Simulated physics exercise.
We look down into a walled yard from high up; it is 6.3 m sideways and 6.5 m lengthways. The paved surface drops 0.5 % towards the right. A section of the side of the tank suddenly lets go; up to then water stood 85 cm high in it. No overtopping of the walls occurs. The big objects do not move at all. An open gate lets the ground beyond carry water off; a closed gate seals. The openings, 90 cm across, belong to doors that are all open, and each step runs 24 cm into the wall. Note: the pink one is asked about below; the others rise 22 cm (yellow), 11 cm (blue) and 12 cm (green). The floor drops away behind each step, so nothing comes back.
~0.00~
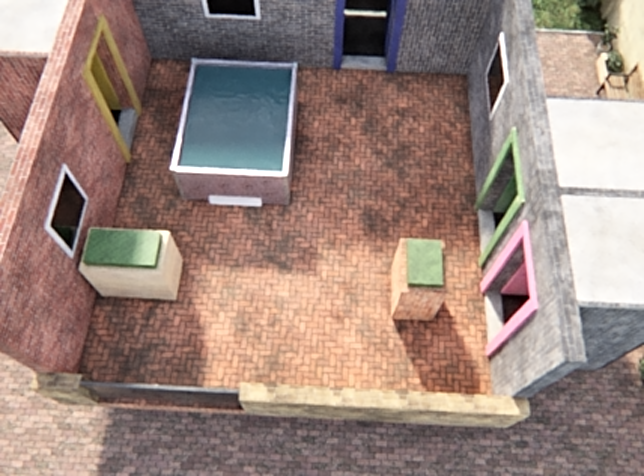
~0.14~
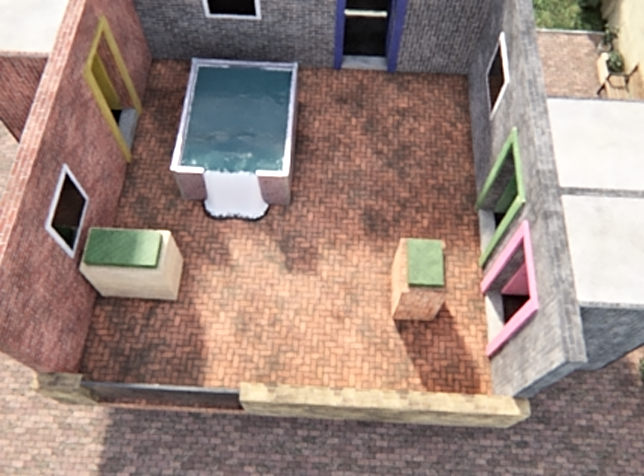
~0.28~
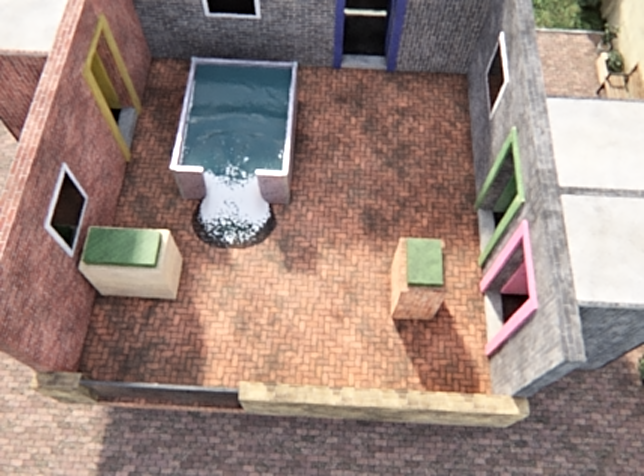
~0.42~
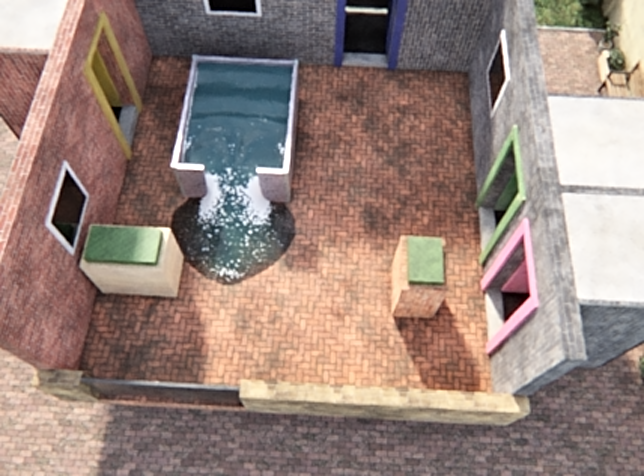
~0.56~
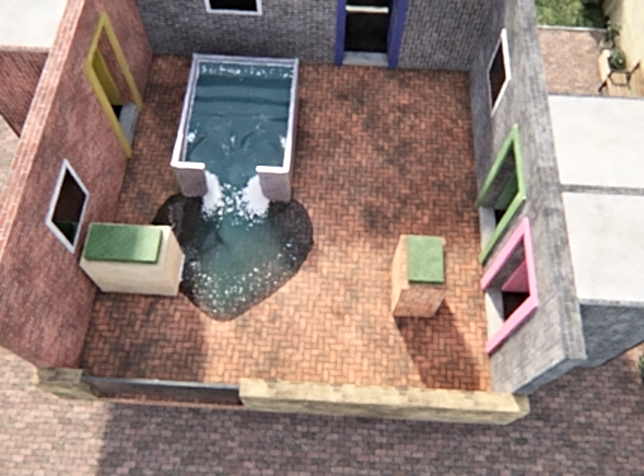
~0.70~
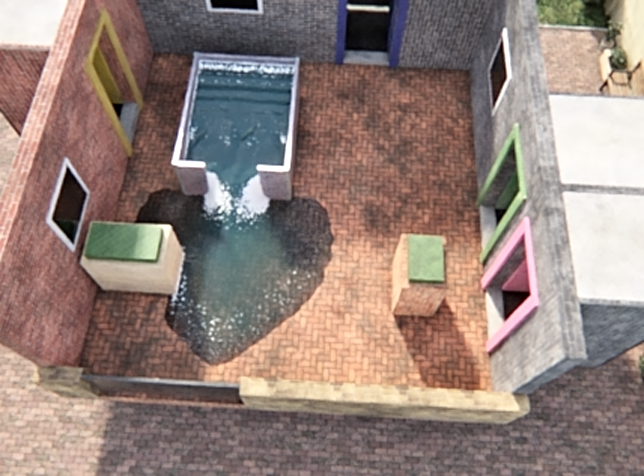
Water bursting through the front of a raised tank in a walled brick yard, spreading across the paving past a green-topped block.
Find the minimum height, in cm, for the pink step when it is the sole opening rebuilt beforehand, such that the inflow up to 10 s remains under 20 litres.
The minimum height is about 18 cm.
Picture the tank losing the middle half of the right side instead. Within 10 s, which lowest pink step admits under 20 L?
Then the minimum is about 12.5 cm.
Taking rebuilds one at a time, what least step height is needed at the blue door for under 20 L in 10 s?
Blue: Roughly 8.5 cm.
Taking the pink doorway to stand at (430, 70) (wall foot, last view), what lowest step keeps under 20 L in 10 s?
Minimum: About 11.5 cm.
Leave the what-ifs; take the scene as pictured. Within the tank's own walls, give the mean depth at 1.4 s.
About 58 cm.
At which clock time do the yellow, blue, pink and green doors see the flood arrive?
Arrives: Yellow 2.2 s / blue 6.0 s / pink 2.6 s / green 3.2 s.
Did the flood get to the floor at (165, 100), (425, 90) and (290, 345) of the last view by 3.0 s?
In order: Soaked, untouched, soaked.
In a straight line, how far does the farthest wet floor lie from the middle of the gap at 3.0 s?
About 5.2 m.
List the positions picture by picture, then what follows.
The first picture shows the tank at (238, 117) is whole and still, 85 cm deep; the pink door at (504, 297) is dry.
In the second picture, the gap is at (234, 189), the front 0.4 m out at (214, 216); the back of the tank holds 85 cm.
In the third picture, the front is at (220, 243), 0.9 m from the gap at (234, 190); 0.9 m2 of floor is wet, 85 cm left at the back.
In the fourth picture, the front is at (219, 278), 1.6 m from the gap at (235, 188); 2.3 m2 of floor is wet, 85 cm left at the back.
In the fifth picture, water pours out at (235, 187) and has run 2.2 m, to (217, 315); about 6 cm deep outside, 80 cm at the back.
In the sixth picture, water pours out at (236, 185) and has run 2.9 m, to (212, 359); about 5 cm deep outside, 72 cm at the back; 2.8 m in a straight line remain to the pink door at (505, 293).
After 1.4 s water covers 30 % of the floor, deepest (48 cm) near (234, 199); it has not reached the pink door.
After 3.0 s water covers 50 % of the floor, deepest (38 cm) near (482, 403); 11 cm at the pink door, 0 litres in over its 12 cm step.
After 10.0 s water covers 100 % of the floor, deepest (16 cm) near (446, 400); 14 cm at the pink door, 105 litres in over its 12 cm step.
At the pink door as built, the water arrived by 2.7 s and peaked near 22 cm at 4.0 s.
Run again over the same 10 s with other heights there, 59 litres in over 14.5 cm, 12 litres over 19.5 cm. The limit of 20 litres is kept from about 18 cm up.
